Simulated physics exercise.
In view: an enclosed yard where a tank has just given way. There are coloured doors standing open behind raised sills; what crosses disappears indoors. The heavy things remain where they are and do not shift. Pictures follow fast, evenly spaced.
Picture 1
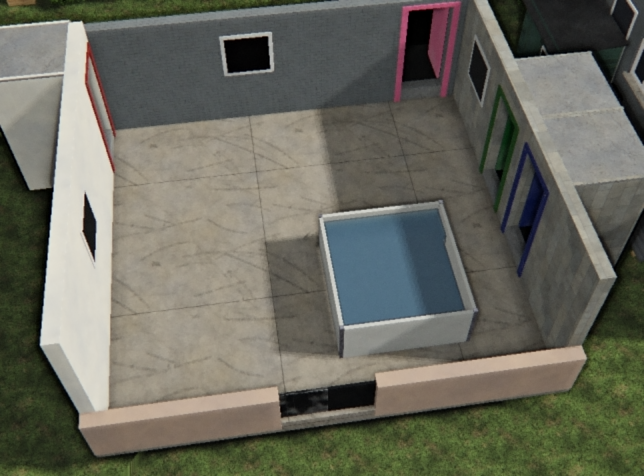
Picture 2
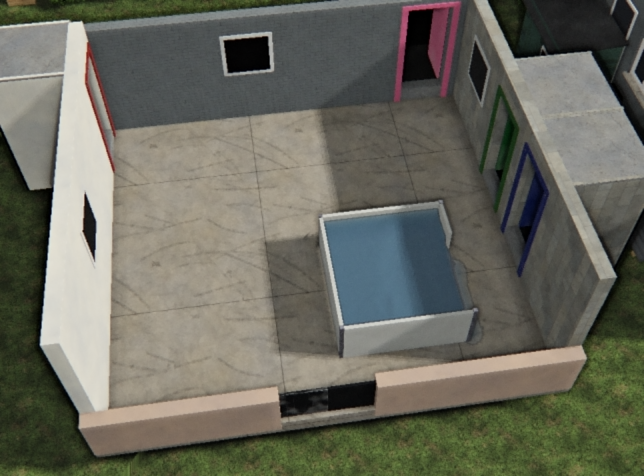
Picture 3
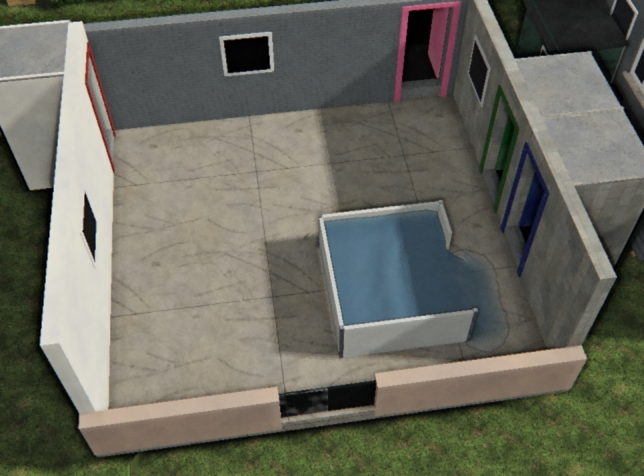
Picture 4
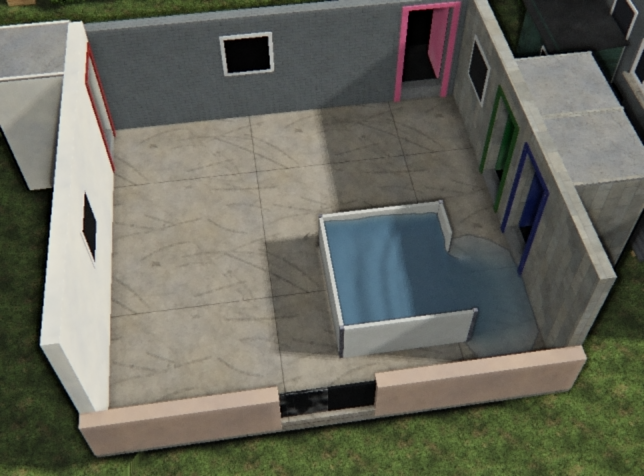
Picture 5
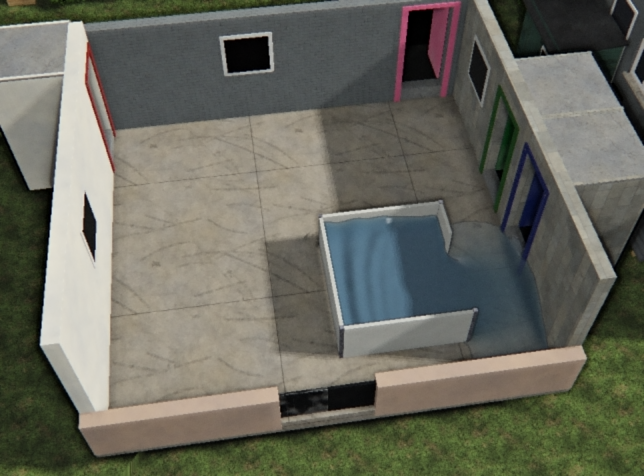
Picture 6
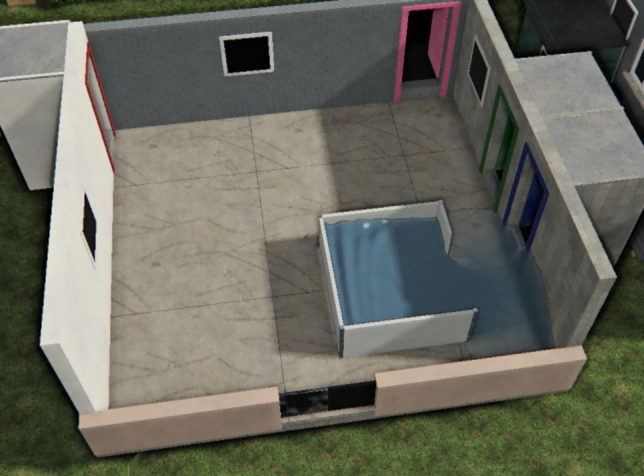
The clip shows a walled yard with coloured doorways and a square tank of still blue water; the tank's right side opens, and water pours out, spreading across the floor towards the right wall, near the blue doorway.
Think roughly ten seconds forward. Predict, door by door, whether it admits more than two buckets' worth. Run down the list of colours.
My prediction: The pink door sees no more than two buckets come in, the green door sees no more than two buckets come in, the red door sees no more than two buckets come in, the blue door sees more than two buckets come in.
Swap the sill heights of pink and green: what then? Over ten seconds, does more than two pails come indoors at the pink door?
The pink one exceeds the limit.
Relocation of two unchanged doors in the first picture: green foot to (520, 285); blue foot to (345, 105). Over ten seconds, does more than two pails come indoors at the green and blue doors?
Green exceeds the limit; blue stays within the limit.
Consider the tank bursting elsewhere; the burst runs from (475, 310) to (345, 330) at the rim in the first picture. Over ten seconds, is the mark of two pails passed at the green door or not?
The green door stays within the limit.
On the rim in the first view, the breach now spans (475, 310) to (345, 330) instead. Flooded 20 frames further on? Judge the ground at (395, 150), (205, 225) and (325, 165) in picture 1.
In the order you gave them, I get drenched, still bare, still bare.
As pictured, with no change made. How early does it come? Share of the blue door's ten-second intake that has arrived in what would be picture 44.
Share at that point: Roughly 100 %.
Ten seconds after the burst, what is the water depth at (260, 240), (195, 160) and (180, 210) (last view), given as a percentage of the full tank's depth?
Respectively near 10, 12 and 14 per cent.
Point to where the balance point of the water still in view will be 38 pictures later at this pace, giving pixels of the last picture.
The water centres close to (340, 252).
A moment on, water covers 15 % of the floor; the pink door not reached, the green door wet at the sill, nothing in, the red door not reached, the blue door over two buckets in.
Next, water covers 30 % of the floor; the pink door wet at the sill, nothing in, the green door wet at the sill, nothing in, the red door not reached, the blue door far over two buckets in.
Then, water covers 55 % of the floor; the pink door wet at the sill, nothing in, the green door wet at the sill, nothing in, the red door not reached, the blue door far over two buckets in.
Later, water covers 85 % of the floor; the pink door wet at the sill, nothing in, the green door wet at the sill, nothing in, the red door wet at the sill, nothing in, the blue door far over two buckets in.
In the end, water covers 100 % of the floor; the pink door wet at the sill, nothing in, the green door wet at the sill, nothing in, the red door wet at the sill, nothing in, the blue door far over two buckets in.
